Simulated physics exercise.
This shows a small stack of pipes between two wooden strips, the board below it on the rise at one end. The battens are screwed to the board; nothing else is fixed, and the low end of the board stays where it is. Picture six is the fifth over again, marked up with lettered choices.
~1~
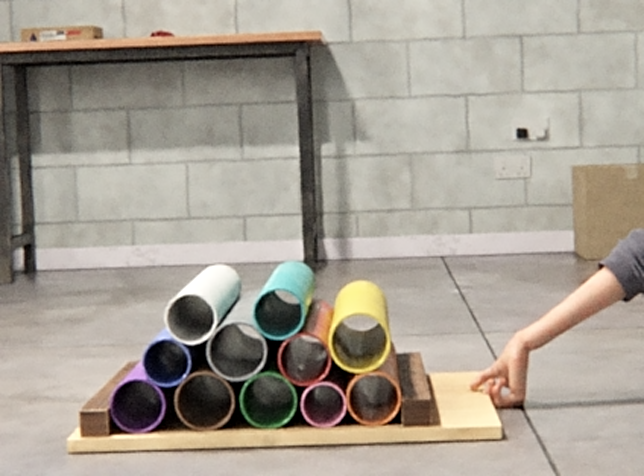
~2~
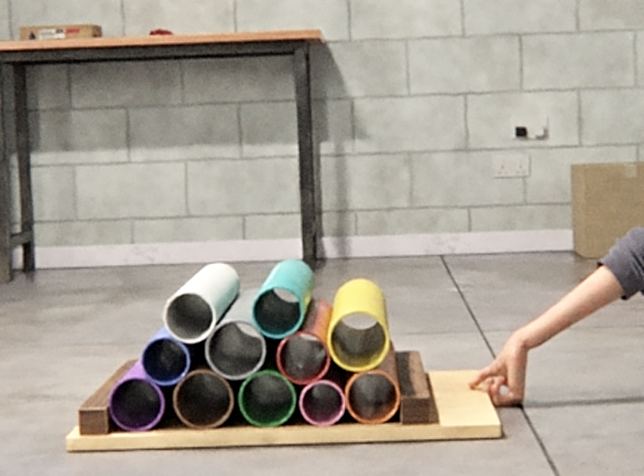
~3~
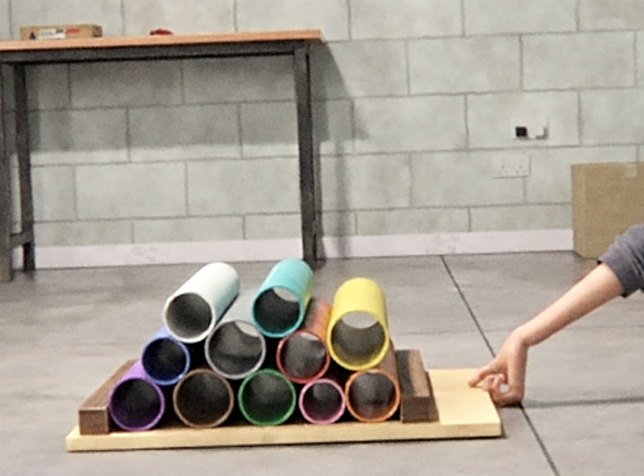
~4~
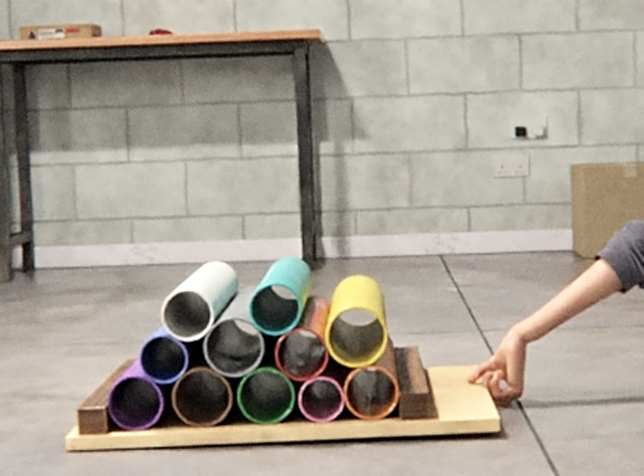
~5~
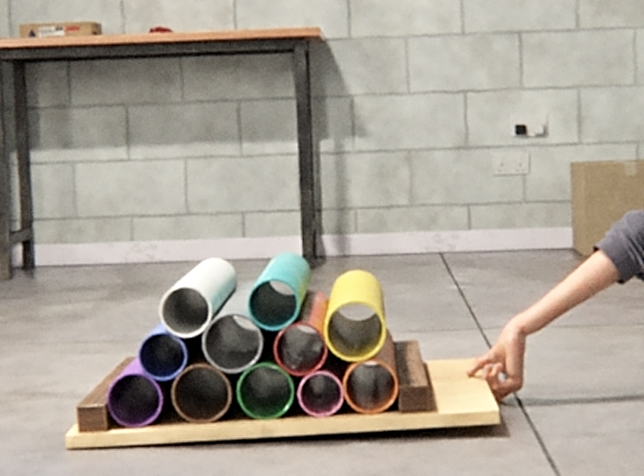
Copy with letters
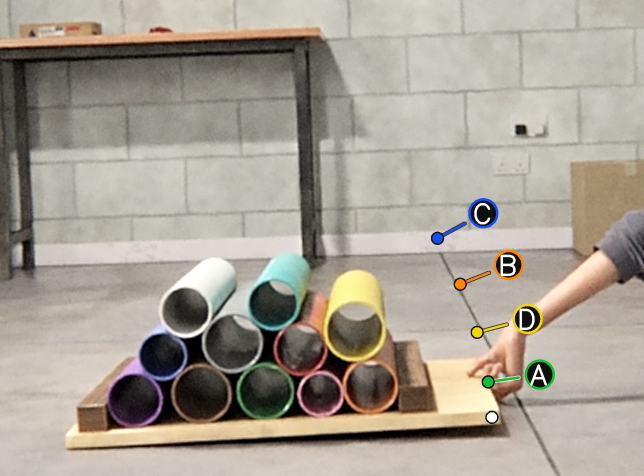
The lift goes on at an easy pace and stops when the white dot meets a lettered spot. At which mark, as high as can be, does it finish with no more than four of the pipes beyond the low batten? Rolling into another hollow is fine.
The answer is mark B.
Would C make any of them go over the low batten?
Yes.
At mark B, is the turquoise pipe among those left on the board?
Yes.
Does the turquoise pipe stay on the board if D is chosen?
The turquoise pipe: Yes.
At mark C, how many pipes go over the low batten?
With C, six.
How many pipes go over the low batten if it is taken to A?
The count is none.
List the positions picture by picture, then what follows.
Purple pipe (137, 405); brown pipe (205, 402); green pipe (269, 401), in the first frame.
Green pipe (267, 399); pink pipe (323, 403), in the second frame.
Board (290, 394); orange pipe (372, 396); yellow pipe (358, 339); grey pipe (236, 349), in the third frame.
Board (290, 392); purple pipe (135, 402); brown pipe (203, 397), in the fourth frame.
Board (289, 387); purple pipe (135, 400); brown pipe (202, 394), in the fifth frame.
On the marked copy, A at (488, 382); B at (460, 284); C at (438, 238); D at (477, 333); the white dot at (492, 417).
Taking B. A third of the way, board at 14°.
Two thirds of the way, board at 20°.
When it is over, board at 20°, none over the low batten.
As for the rest, A none over the low batten; C six over the low batten; D none over the low batten.
